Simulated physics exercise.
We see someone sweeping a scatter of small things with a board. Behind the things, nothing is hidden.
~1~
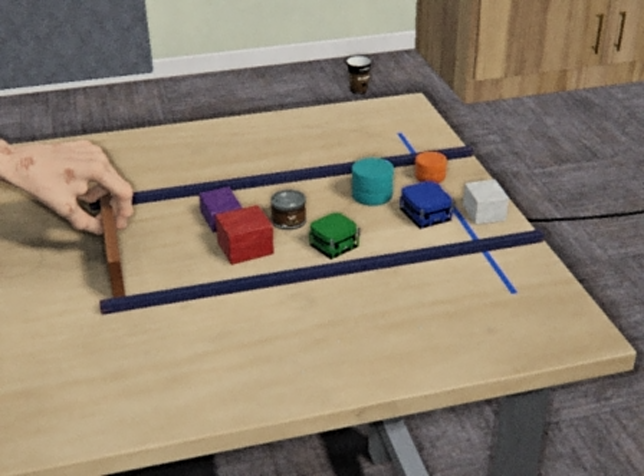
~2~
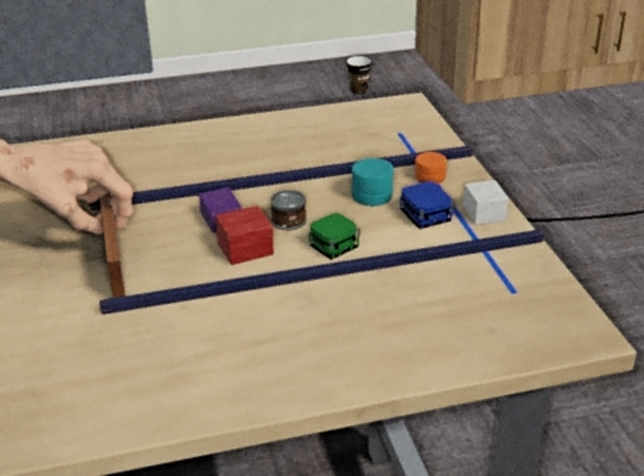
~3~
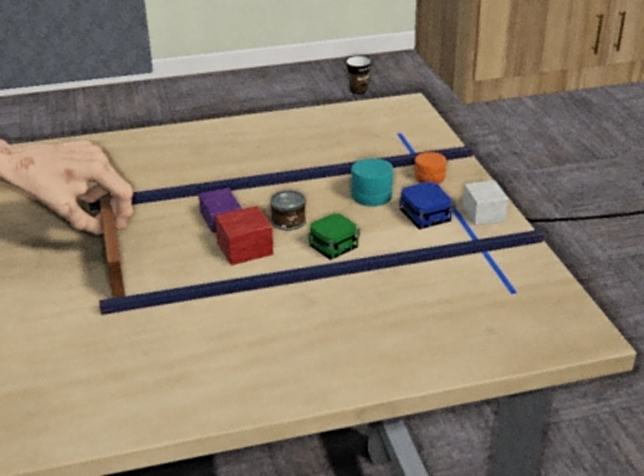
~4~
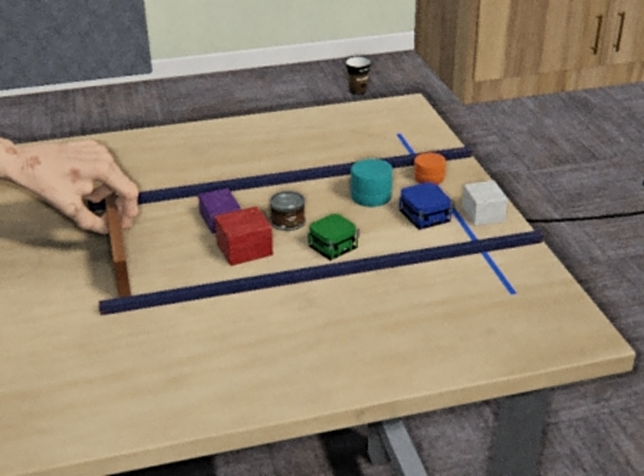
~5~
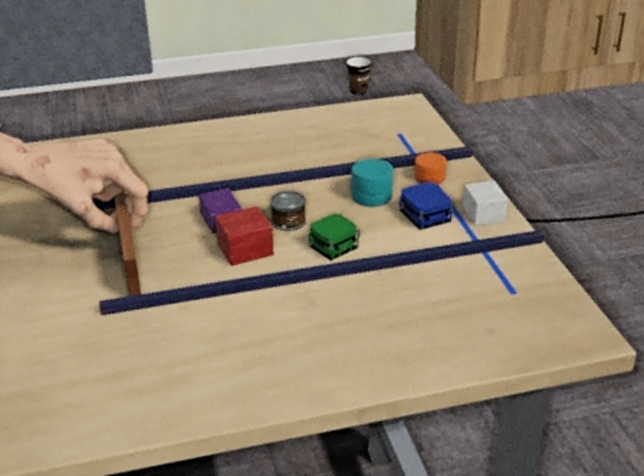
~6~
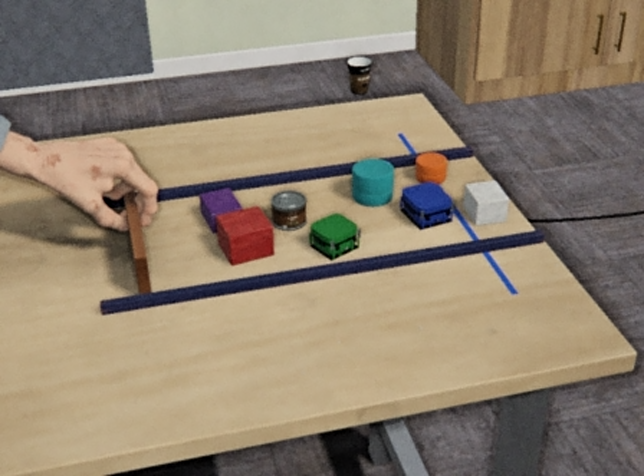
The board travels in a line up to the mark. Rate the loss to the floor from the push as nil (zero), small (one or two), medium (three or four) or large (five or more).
The loss is medium.
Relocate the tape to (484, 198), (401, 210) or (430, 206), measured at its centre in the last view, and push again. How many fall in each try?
First 6, then 1, then 3.
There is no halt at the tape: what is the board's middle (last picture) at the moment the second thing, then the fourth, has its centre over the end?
Roughly (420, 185) for the earlier crossing, roughly (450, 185) for the later one.
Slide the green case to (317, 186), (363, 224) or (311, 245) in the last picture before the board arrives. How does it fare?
Keeps its place; Keeps its place; Keeps its place.
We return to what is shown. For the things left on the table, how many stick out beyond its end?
Tally: 3.
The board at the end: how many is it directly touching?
Contact count: 2.
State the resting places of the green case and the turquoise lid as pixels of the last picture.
The first one ends at (528, 213), the second at (482, 161).
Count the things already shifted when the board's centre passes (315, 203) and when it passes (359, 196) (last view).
Respectively 5 and 7.
Early on, none off yet; white block at rest near (486, 203); orange lid at rest near (431, 169); blue case at rest near (426, 206).
A while later, none off yet; white block moving near (495, 202); orange lid at rest near (431, 169); blue case travelled a little near (450, 201).
Finally, the number that fall off is three or four; lost, blue case, orange lid and white block.
